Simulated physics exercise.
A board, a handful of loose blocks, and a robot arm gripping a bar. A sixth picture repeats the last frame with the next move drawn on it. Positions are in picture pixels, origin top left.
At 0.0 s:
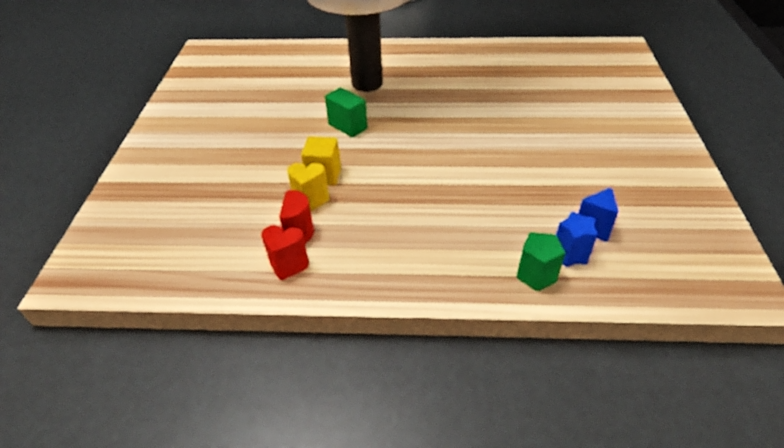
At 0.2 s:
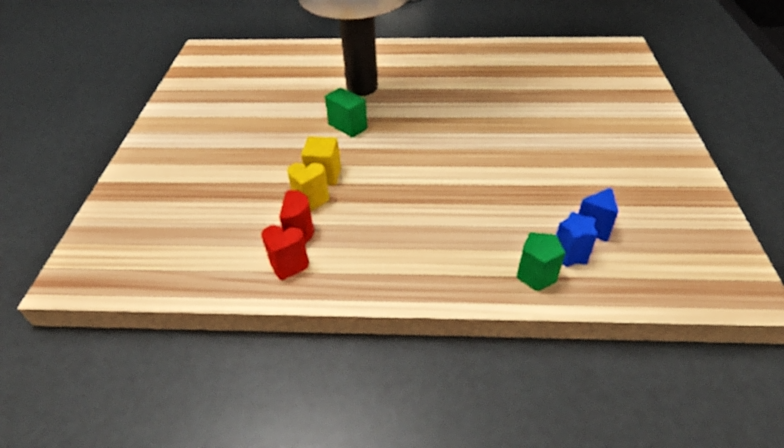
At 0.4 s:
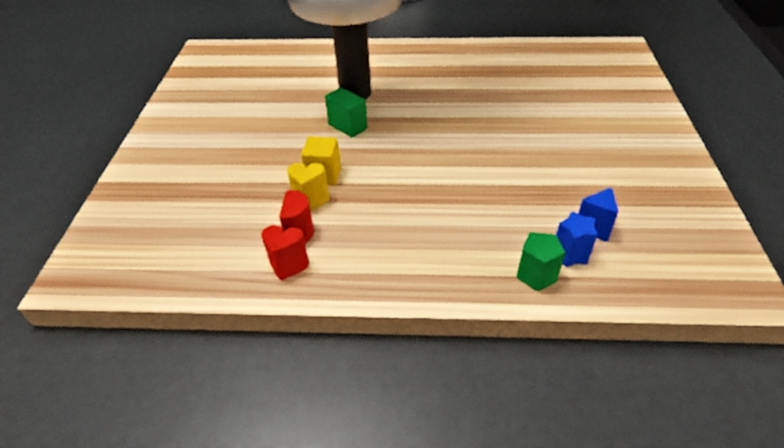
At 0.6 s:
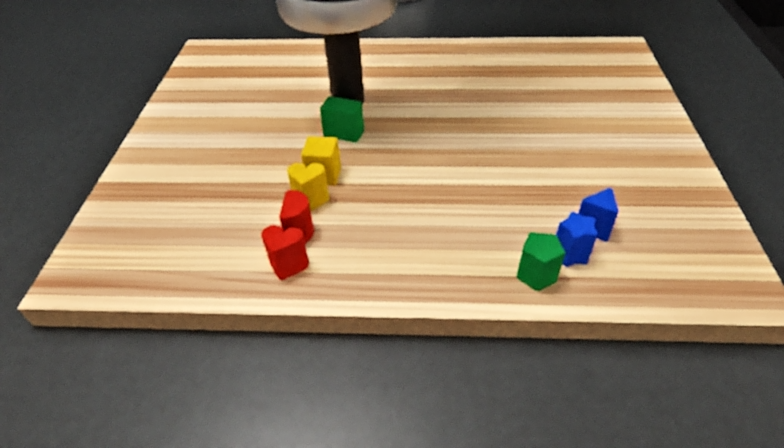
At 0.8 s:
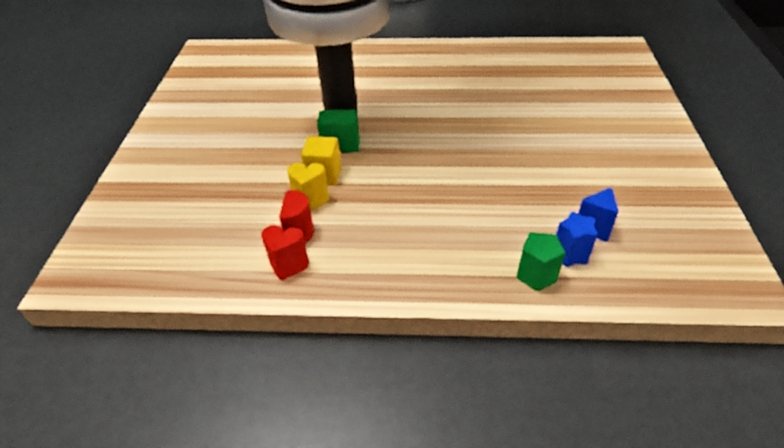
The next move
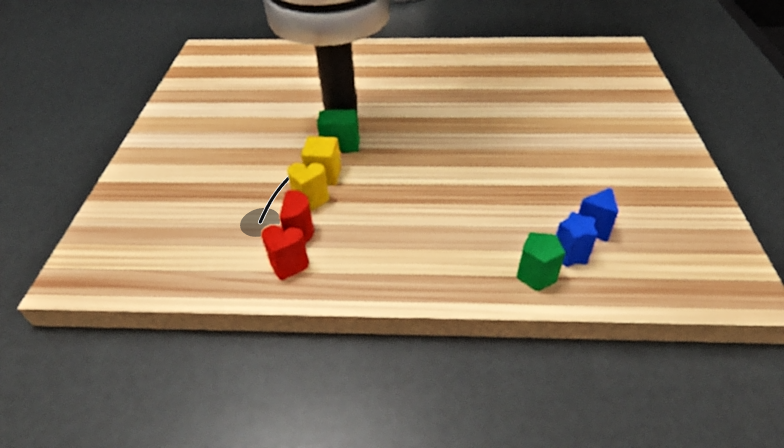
On a striped wooden board, a robot arm's dark bar pushes a green block toward a yellow block.
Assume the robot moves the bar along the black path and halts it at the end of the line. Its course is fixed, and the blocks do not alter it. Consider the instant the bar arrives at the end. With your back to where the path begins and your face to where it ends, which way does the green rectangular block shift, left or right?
To the left.
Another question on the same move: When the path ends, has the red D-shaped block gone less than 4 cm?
Yes, it checks out.
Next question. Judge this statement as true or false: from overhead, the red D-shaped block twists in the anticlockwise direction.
False - the claim does not hold.
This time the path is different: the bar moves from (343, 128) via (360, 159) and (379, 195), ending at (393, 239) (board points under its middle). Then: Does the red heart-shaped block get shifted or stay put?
That block stays.
The line goes from (343, 128) via (298, 169), ending at (260, 222).
The first path, step by step. One third of the way, bar at (311, 140); red D-shaped block at (290, 209); yellow heart-shaped block at (303, 185); yellow square block at (312, 164), turned 30° anticlockwise; green rectangular block at (315, 144), turned 25° anticlockwise.
Two thirds of the way, bar at (279, 171); red D-shaped block at (286, 218), turned 20° clockwise; yellow heart-shaped block at (316, 205), turned 15° clockwise; yellow square block at (320, 182), turned 65° anticlockwise; green rectangular block at (295, 172), turned 60° anticlockwise.
At the end, bar at (256, 208); red D-shaped block at (286, 218), turned 20° clockwise; yellow heart-shaped block at (316, 206), turned 15° clockwise; yellow square block at (324, 183), turned 80° anticlockwise; green rectangular block at (294, 179), turned 80° anticlockwise.
